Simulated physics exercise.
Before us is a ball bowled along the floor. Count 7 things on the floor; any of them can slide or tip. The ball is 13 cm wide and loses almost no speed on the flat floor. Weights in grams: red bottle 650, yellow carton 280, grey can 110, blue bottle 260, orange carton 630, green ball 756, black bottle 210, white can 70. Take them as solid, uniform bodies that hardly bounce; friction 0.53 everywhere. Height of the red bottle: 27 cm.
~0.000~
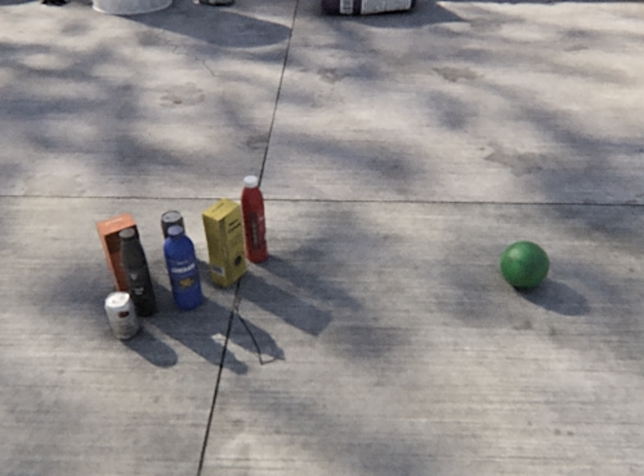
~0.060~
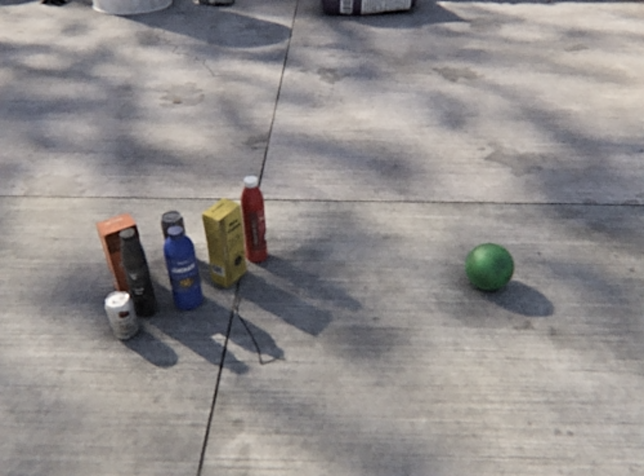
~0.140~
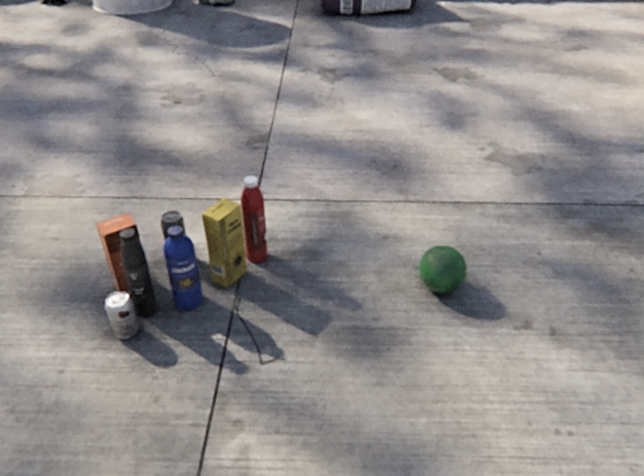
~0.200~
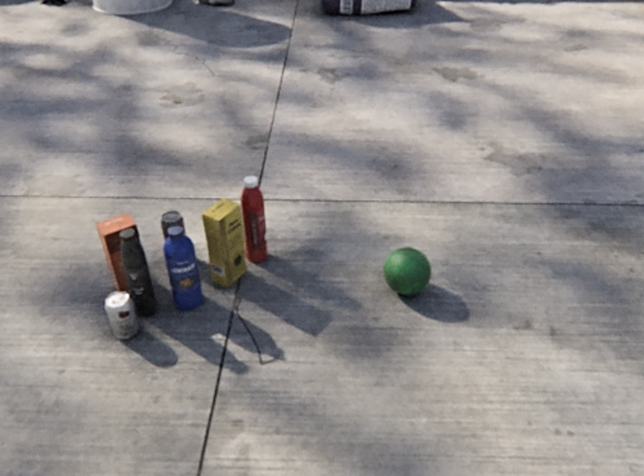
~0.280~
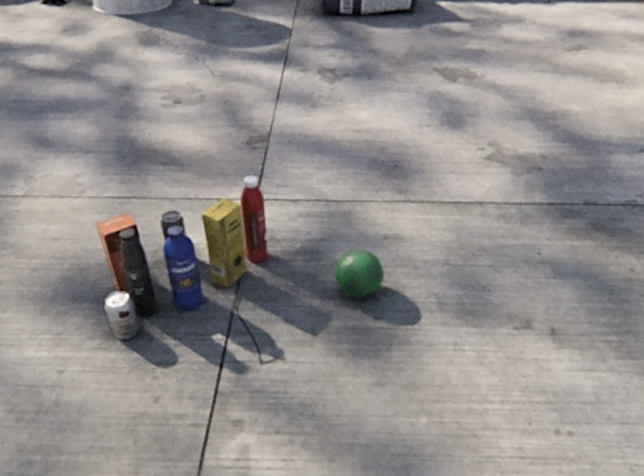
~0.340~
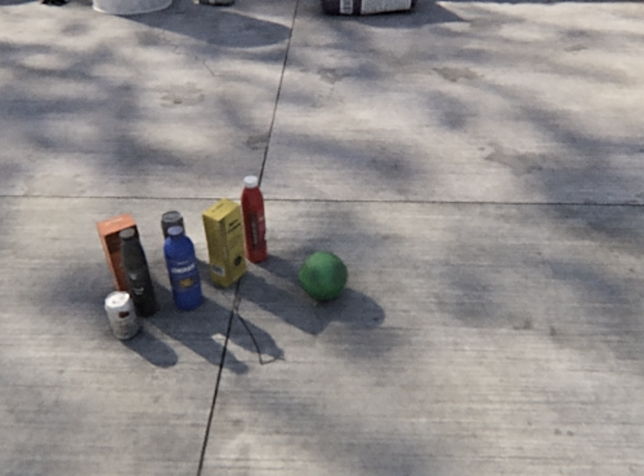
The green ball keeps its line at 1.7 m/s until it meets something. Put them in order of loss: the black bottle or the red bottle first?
Of the two named, the first: The black bottle.
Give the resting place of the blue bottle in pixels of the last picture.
Near (153, 259).
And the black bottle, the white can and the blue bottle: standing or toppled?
The black bottle falls over; the white can stays upright; the blue bottle keeps standing.
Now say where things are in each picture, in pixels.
In the first picture, ball has run 0 cm; green ball (524, 264); black bottle (138, 273); red bottle (254, 220).
In the second picture, ball has run 10 cm; green ball (490, 267); blue bottle (183, 267).
In the third picture, ball has run 23 cm; green ball (442, 269); white can (122, 316).
In the fourth picture, ball has run 33 cm; green ball (407, 271).
In the fifth picture, ball has run 46 cm; green ball (360, 274); orange carton (125, 256).
In the sixth picture, ball has run 56 cm; green ball (324, 276); black bottle (138, 273); red bottle (254, 220).
After 0.84 s, ball has run 102 cm; green ball near (149, 307); black bottle leaning 31° near (98, 284); yellow carton leaning 13°; blue bottle leaning 5°.
After 1.64 s, ball has run 119 cm; green ball near (71, 372); black bottle on its side near (58, 307); yellow carton slid 9 cm; blue bottle slid 9 cm.
By the end (4.0 s), tipped over on the floor, black bottle; not toppled but over 8 cm from the start, yellow carton, blue bottle and white can; the other 3 in place, give or take 8 cm. Seen from the same camera at the end, black bottle near (52, 297), red bottle near (254, 220). Black bottle went at 0.88 s; red bottle was never lost.
